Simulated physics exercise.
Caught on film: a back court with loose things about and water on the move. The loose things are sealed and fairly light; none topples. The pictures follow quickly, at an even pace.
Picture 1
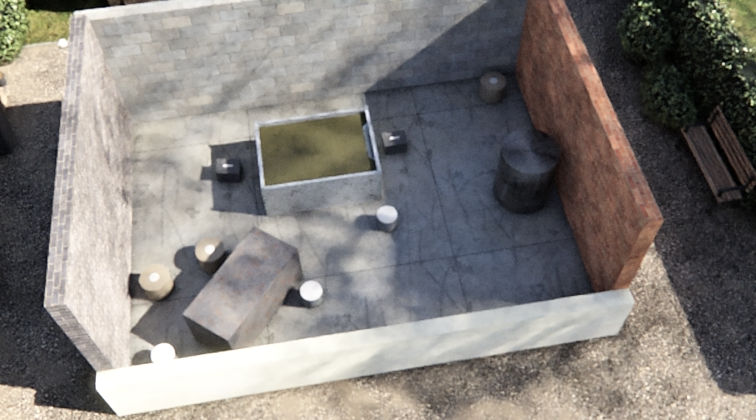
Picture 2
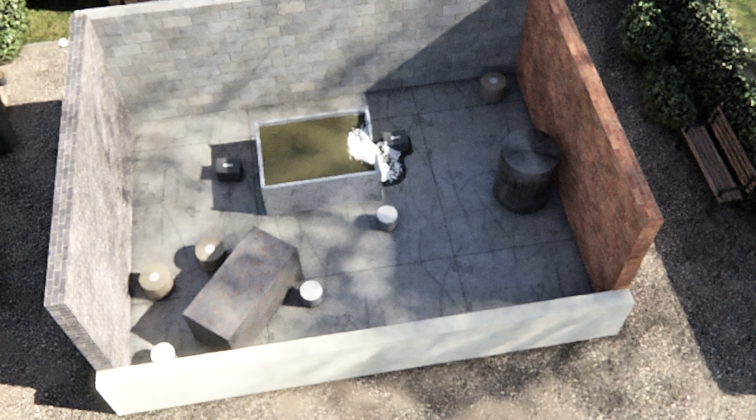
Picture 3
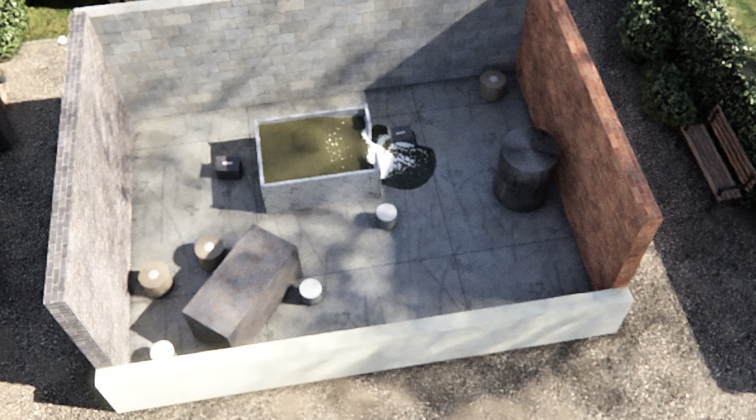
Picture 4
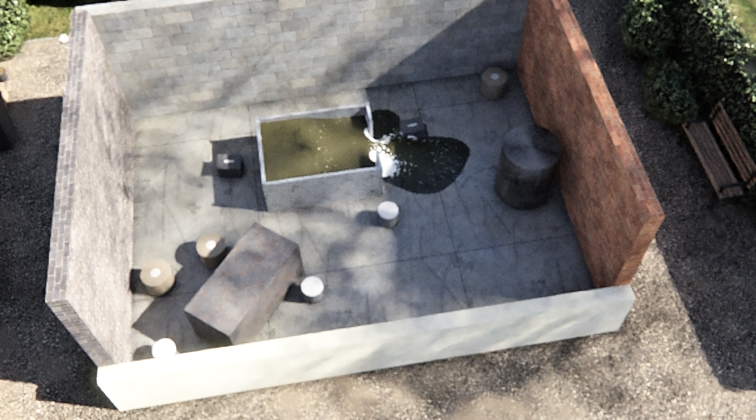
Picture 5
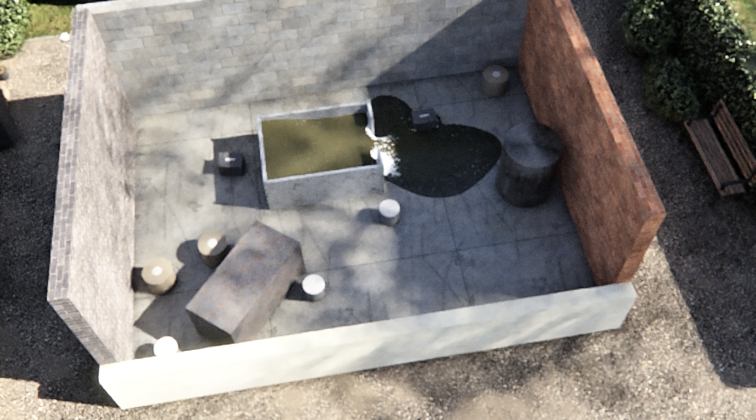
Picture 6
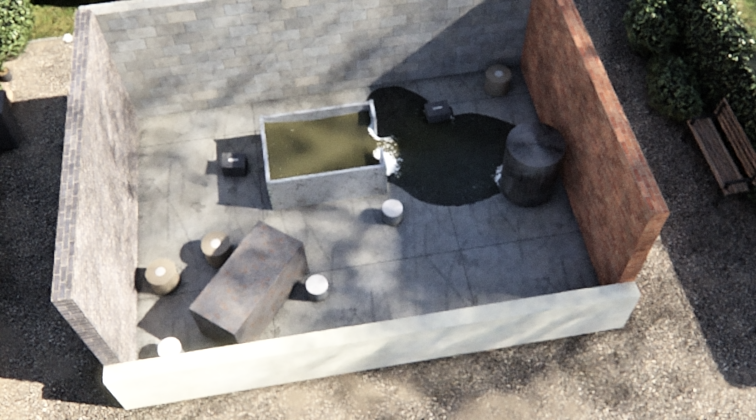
A walled court's open tank pours water rightward across the floor, shifting a small dark tote.
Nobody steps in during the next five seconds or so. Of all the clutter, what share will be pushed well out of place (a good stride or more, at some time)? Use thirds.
That comes to not even a third.
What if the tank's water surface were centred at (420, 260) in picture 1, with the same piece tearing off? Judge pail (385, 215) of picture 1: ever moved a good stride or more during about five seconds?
My call: That far or more.
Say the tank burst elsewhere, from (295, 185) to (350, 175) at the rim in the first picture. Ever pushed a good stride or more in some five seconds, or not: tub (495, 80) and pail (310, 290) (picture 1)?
In that order: Never so far, moved that far.
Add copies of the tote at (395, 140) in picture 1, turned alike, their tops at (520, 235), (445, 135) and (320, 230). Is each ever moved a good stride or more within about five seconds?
In that order: That far or more, pushed that far, under that.
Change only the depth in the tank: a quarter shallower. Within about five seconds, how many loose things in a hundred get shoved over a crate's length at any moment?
Roughly 10 per cent.
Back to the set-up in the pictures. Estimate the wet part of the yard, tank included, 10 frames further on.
I make it 40 per cent.
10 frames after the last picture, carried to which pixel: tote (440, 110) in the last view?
At about (483, 64).
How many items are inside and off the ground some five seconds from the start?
I count 1.
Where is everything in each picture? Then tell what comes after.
In the first picture, a tote at (395, 138), on the bottom; a pail at (163, 354), on the bottom; 0 of 8 have shifted.
In the second picture, a tote at (395, 138) rests on the ground; a pail at (162, 353) rests on the ground; 0 of 8 have shifted.
In the third picture, a tote at (401, 133), on the bottom, close to its start; a pail at (162, 351) rests on the ground; 1 of 8 have shifted.
In the fourth picture, a tote at (412, 125), on the bottom, a stride from its start; a pail at (164, 349), on the bottom; 1 of 8 have shifted.
In the fifth picture, a tote at (424, 116), on the bottom, a stride from its start; a pail at (165, 347) rests on the ground; 1 of 8 have shifted.
In the sixth picture, a tote at (438, 108) rests on the ground, a stride from its start; a pail at (169, 348) rests on the ground; 1 of 8 have shifted.
A moment on, 1 of 8 are well off their spots; 0 afloat.
Next, 1 of 8 are well off their spots; 2 afloat.
Later, 1 of 8 are well off their spots; 2 afloat.
In the end, 1 of 8 are well off their spots, and 1 have been at some point; 1 afloat.
